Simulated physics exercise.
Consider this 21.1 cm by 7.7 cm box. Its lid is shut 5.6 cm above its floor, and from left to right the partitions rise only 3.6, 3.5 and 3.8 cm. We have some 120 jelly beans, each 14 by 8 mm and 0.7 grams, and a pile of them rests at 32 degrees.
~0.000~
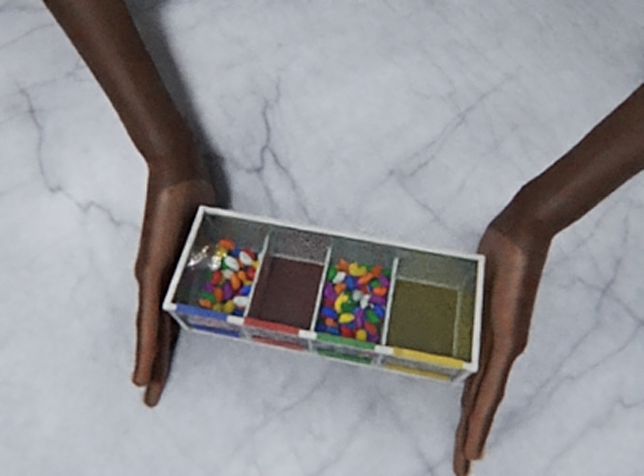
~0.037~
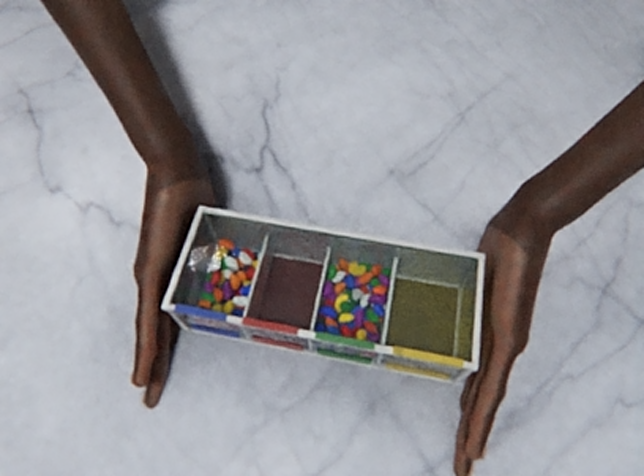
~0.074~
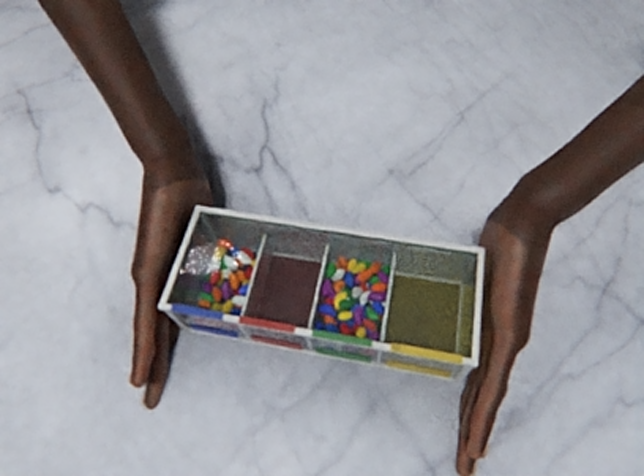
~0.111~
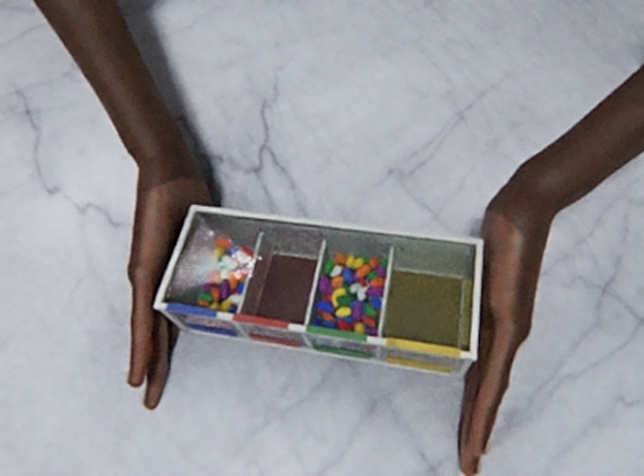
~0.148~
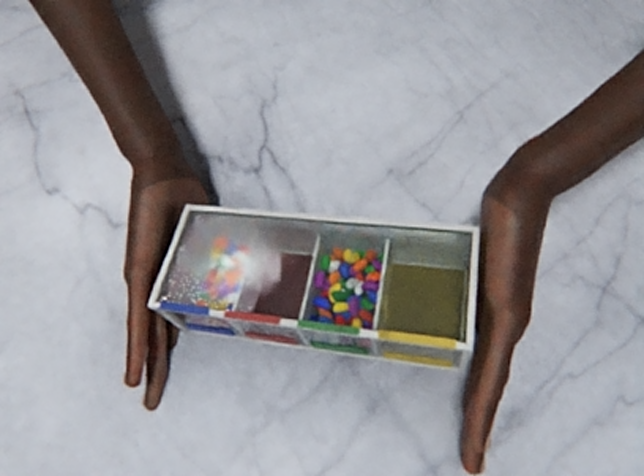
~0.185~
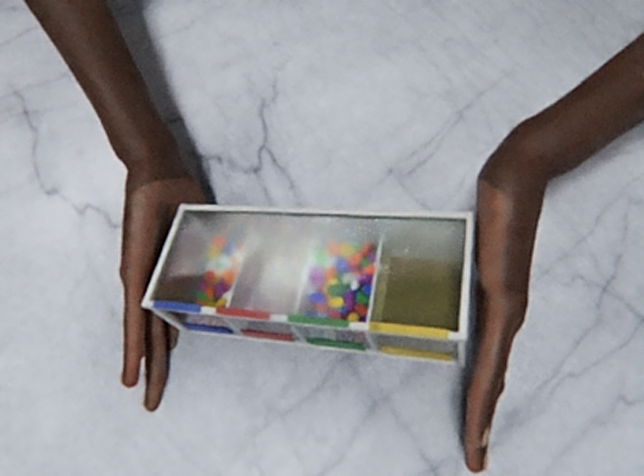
A clear-lidded box with four compartments, two holding colourful jelly beans, tilted gently between two open hands on a marble surface, while a silvery glitter patch inside the left section spread rightward into a whitish haze.
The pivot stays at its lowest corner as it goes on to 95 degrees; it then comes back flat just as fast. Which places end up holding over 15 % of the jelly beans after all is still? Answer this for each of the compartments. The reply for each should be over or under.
For red it is under, for blue it is over, for green it is over, for yellow it is under.
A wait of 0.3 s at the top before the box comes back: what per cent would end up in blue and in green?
Blue 80; green 20.
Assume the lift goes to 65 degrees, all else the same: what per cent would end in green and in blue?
Green: 55; blue: 45 (per cent).
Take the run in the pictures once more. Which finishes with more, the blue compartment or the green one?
The blue one.
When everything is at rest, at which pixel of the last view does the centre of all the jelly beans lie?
Est. centre at rest: (232, 283) px.
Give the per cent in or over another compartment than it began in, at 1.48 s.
Roughly 40 %.
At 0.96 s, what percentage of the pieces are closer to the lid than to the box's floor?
Roughly 40 per cent.
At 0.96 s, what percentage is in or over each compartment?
You'd find red at 10, blue at 45, green at 45 and yellow at 0 per cent.
After 0.96 s, tilt 95 degrees; red 10 %, blue 45 %, green 45 %.
Then, at 1.48 s, tilt 42 degrees; red 5 %, blue 75 %, green 20 %.
Then, at 2.06 s, tilt 0 degrees; red 5 %, blue 75 %, green 20 %.
In the end, at 2.5 s, red 5 %, blue 75 %, green 20 %, yellow 0 %.
